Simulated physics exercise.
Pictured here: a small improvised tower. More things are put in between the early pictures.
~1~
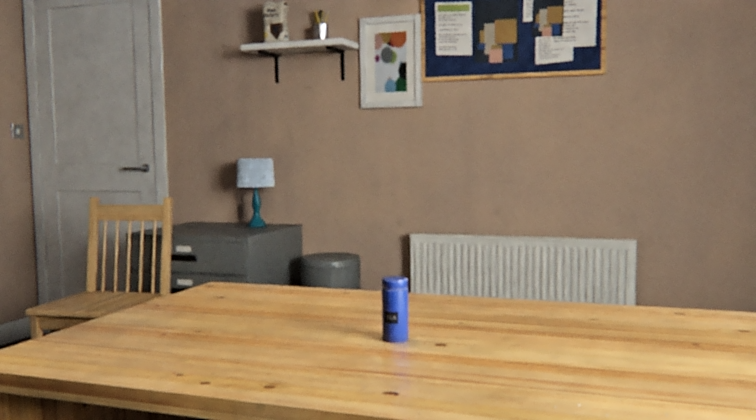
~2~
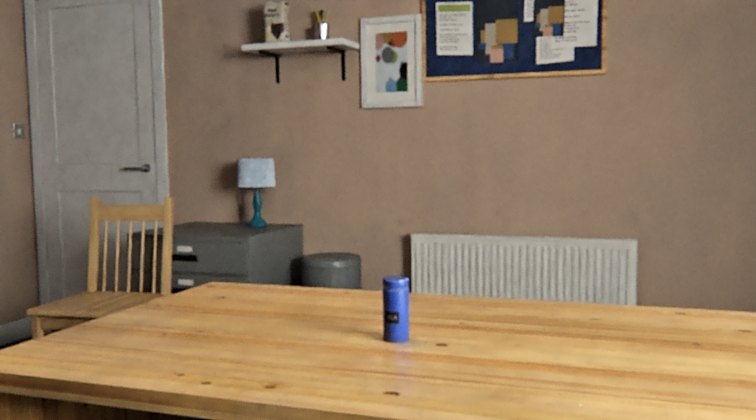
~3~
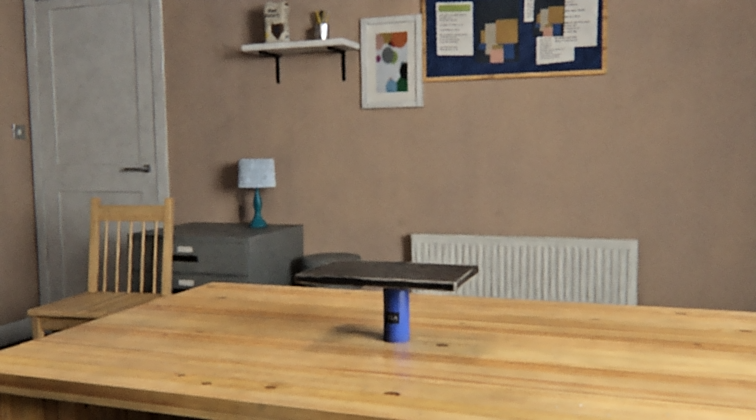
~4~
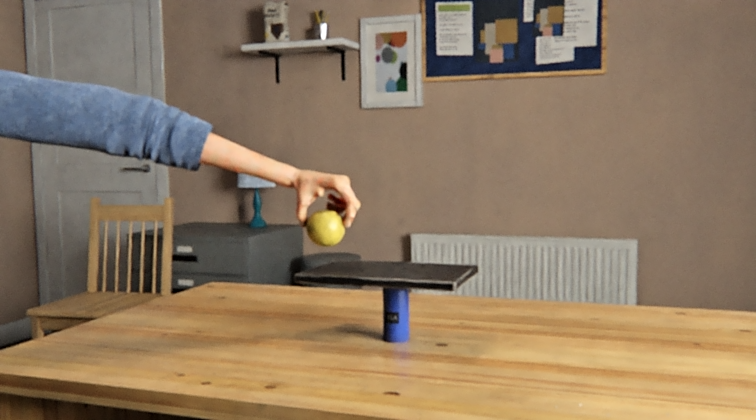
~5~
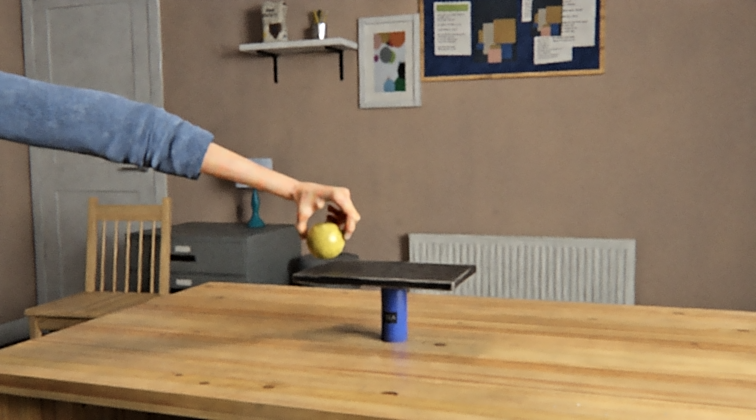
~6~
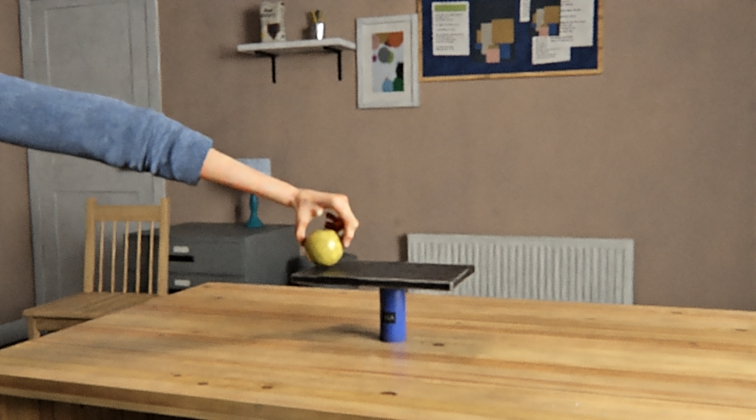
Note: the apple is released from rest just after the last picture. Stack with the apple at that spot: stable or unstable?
The stack is left disturbed.
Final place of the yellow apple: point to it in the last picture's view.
Near (262, 312).
Then, 0.40 s past the last view, yellow apple now fallen; black lid rocked 49° from its first pose.
Then, 0.50 s past the last view, black lid rocked 43° from its first pose.
Then, 0.70 s past the last view, black lid now fallen; blue shaker displaced well along.
Then, 0.90 s past the last view, blue shaker displaced well along.
Finally, fallen, yellow apple and black lid; moved from the start, blue shaker. Final places as the last picture's camera would see them, yellow apple near (261, 312). The stack gives way.
